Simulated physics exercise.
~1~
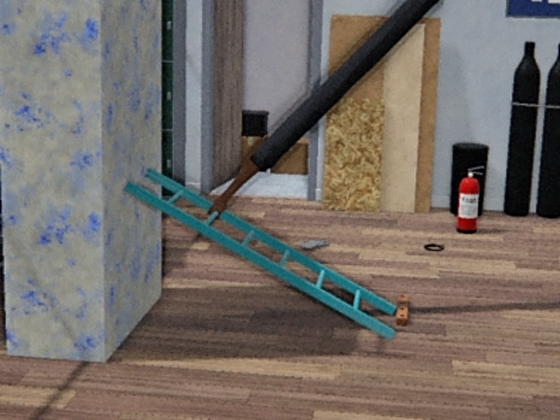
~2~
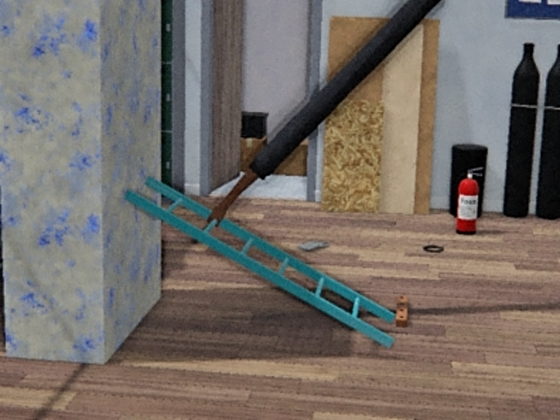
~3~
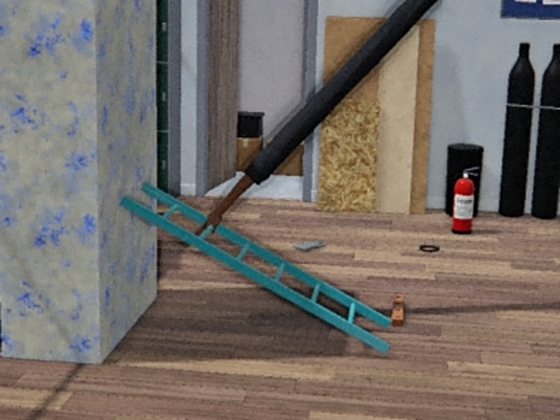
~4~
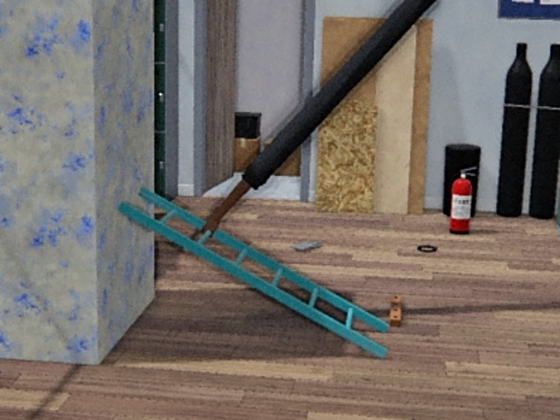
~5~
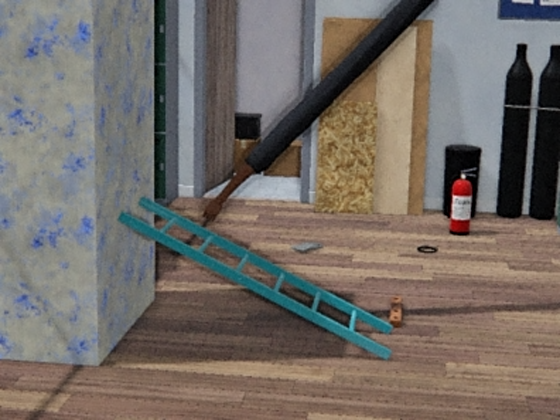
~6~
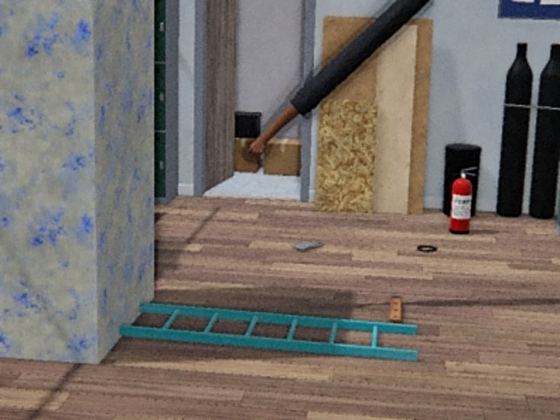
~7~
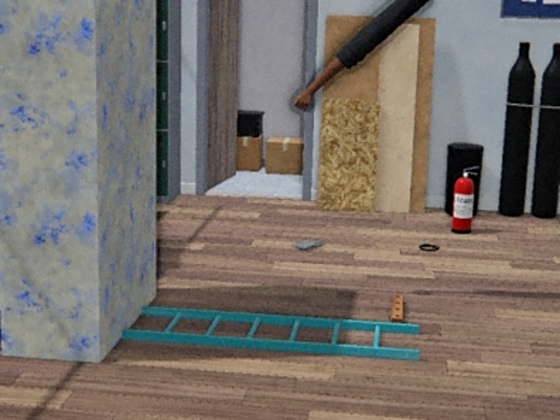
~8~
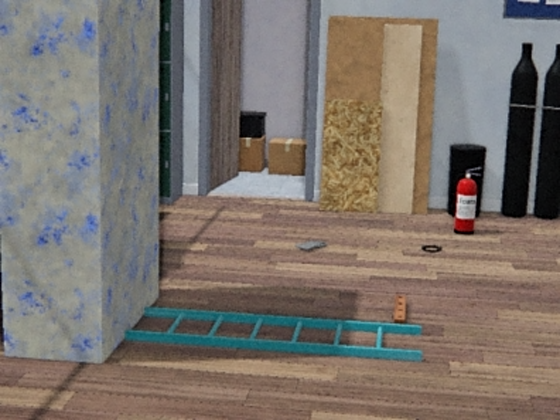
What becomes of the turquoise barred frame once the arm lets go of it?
It does not stay propped up. It slides down the pillar and ends up lying flat on the wooden floor.
